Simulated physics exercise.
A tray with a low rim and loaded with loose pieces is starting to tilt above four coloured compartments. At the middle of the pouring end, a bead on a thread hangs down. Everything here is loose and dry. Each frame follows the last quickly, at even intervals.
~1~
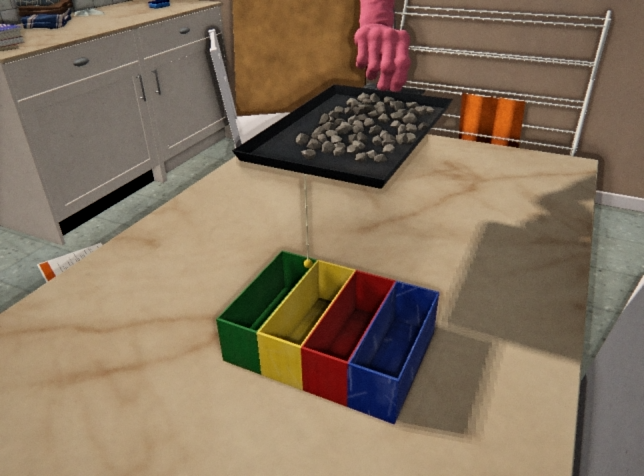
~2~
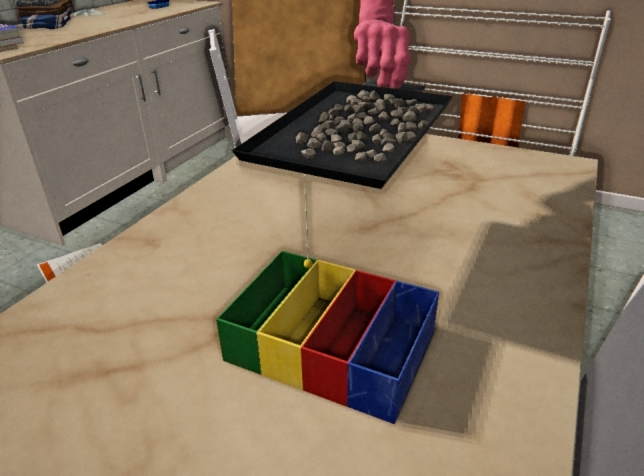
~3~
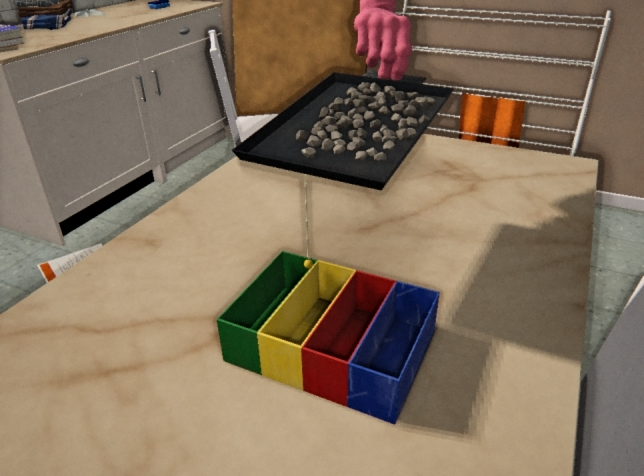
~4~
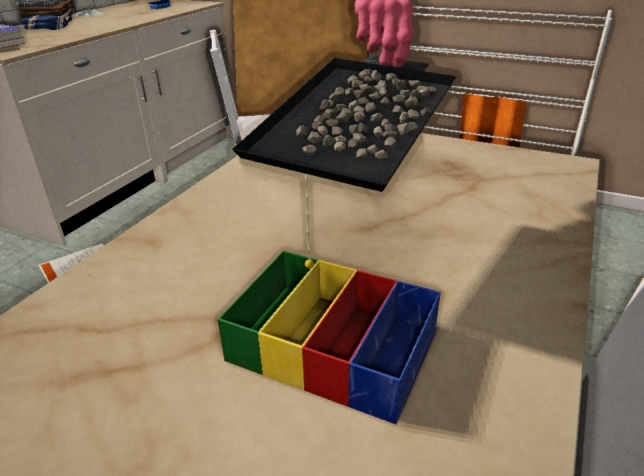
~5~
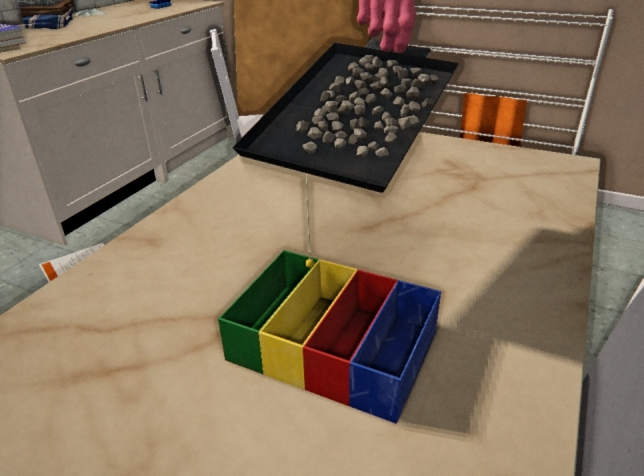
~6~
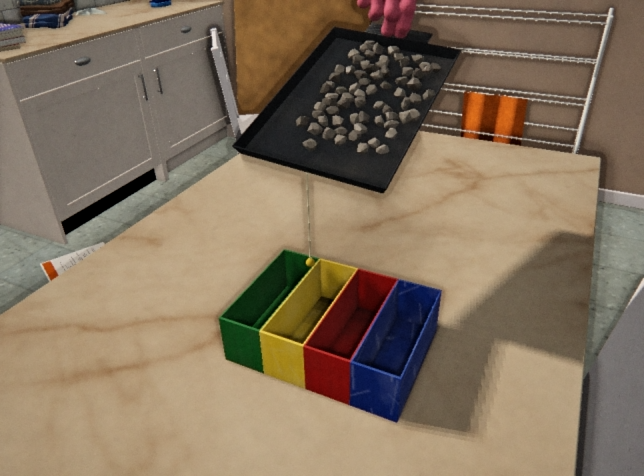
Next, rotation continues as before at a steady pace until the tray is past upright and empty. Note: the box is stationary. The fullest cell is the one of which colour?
The fullest cell is the red one.
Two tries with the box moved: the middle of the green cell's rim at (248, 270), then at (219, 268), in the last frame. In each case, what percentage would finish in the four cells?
You'd see around 80 per cent and then around 50 per cent.
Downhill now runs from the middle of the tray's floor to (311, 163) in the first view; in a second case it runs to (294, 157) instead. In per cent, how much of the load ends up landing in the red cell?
10 % then 0 %, roughly.
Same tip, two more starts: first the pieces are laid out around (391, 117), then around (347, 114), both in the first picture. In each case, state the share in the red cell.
Try 1: 50 %; try 2: 50 %.
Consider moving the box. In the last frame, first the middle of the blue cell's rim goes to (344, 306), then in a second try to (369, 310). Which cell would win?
In order of the tries: The blue one and blue.
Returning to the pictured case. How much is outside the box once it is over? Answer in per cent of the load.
0 %.
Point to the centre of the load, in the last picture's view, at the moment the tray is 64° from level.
I'd mark the middle close to (358, 182).
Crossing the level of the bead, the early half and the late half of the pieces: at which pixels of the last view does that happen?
Earlier portion about (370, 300); later portion about (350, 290).
Shortly afterwards, tray tipped steeply; near two thirds on the tray; a little in the red cell; only a few in the yellow cell; near a quarter falling or outside the box.
Next, tray tipped past a quarter turn; near a third in the red cell; near a quarter in the blue cell; a little in the yellow cell; a little in the green cell; a little falling or outside the box.
Some moments later, tray tipped past a quarter turn; near half in the red cell; near a quarter in the blue cell; near a quarter in the yellow cell; a little in the green cell.
In the end, tray tipped past a quarter turn; near half in the red cell; near a quarter in the blue cell; near a quarter in the yellow cell; a little in the green cell.
